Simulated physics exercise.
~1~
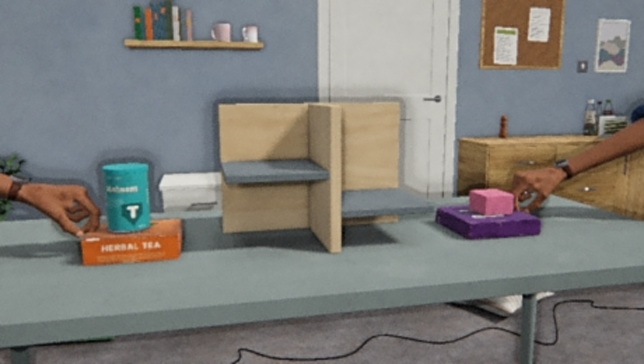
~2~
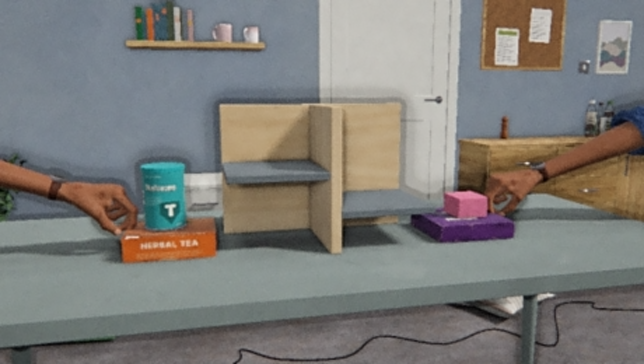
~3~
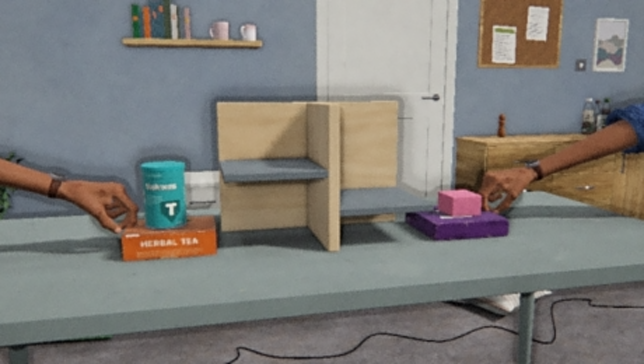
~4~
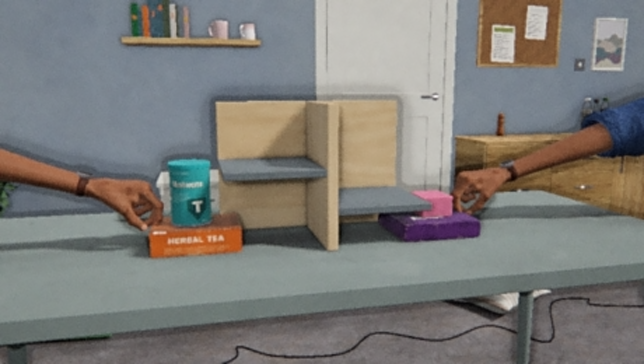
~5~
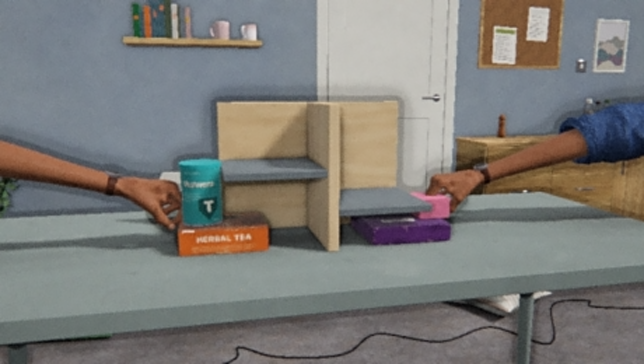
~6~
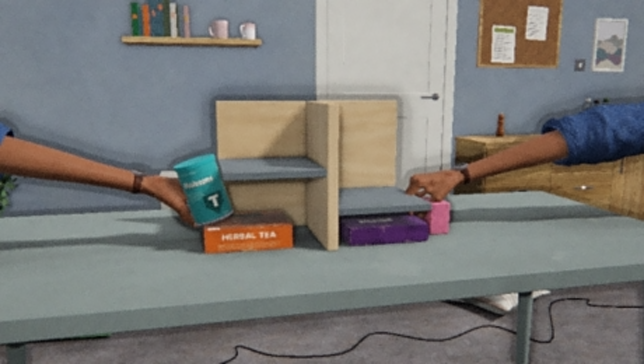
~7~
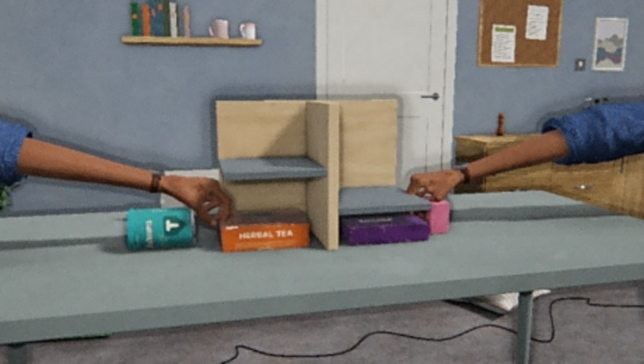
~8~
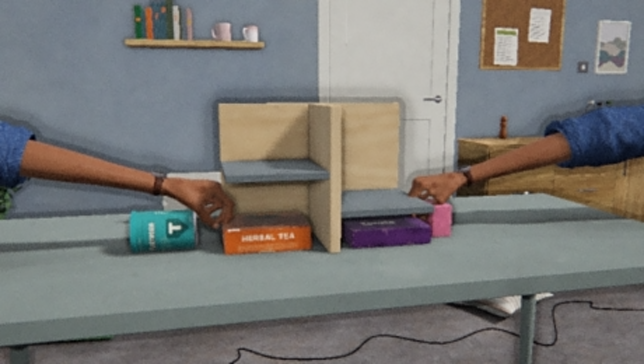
Two hands pushing an orange packet and purple box under low shelves, knocking off the turquoise tin and pink block riding on top.
